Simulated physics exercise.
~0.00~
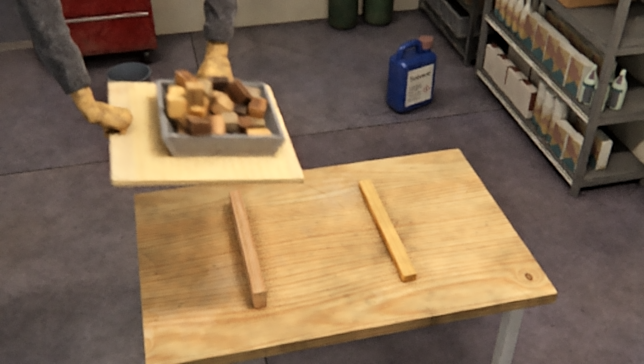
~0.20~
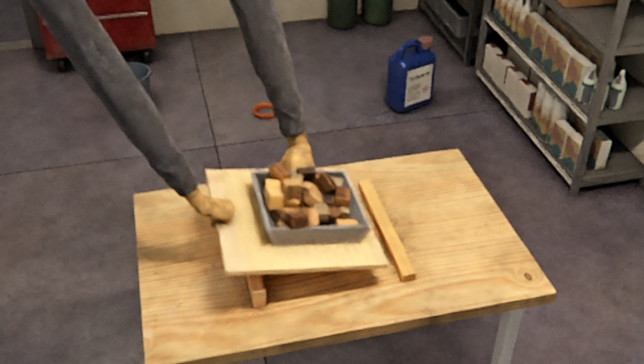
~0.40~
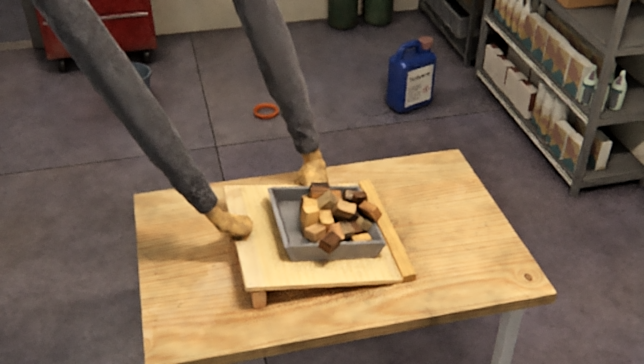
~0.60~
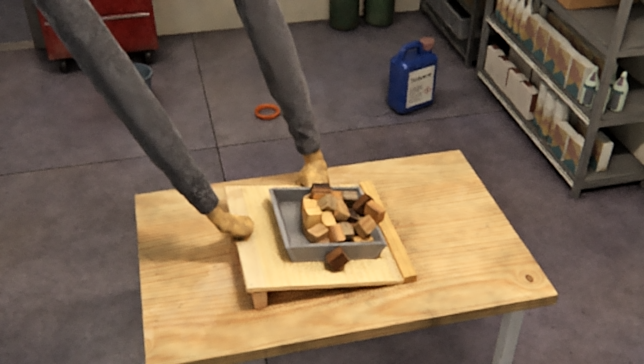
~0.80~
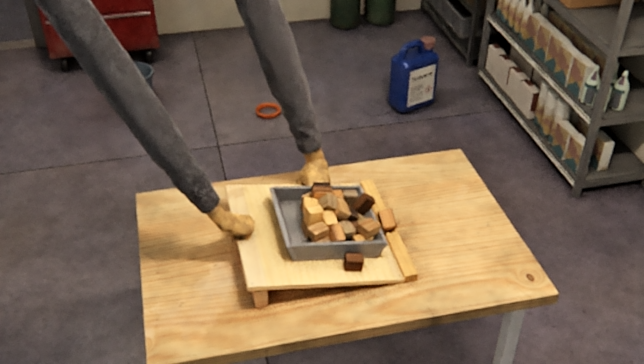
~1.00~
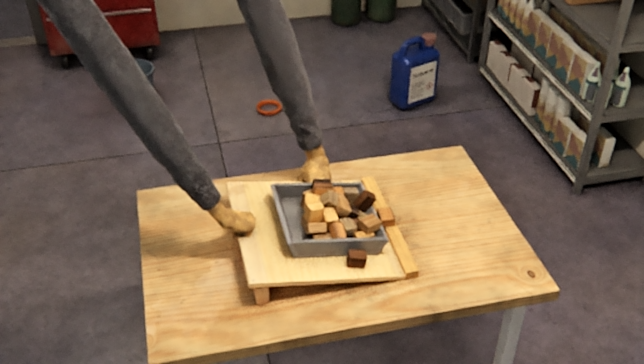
In the video, gloved hands lower a board carrying a grey crate of wooden blocks onto two wooden strips on a table, where it stops abruptly; the blocks shift toward the right and two tumble out, while the rest stay in the crate.
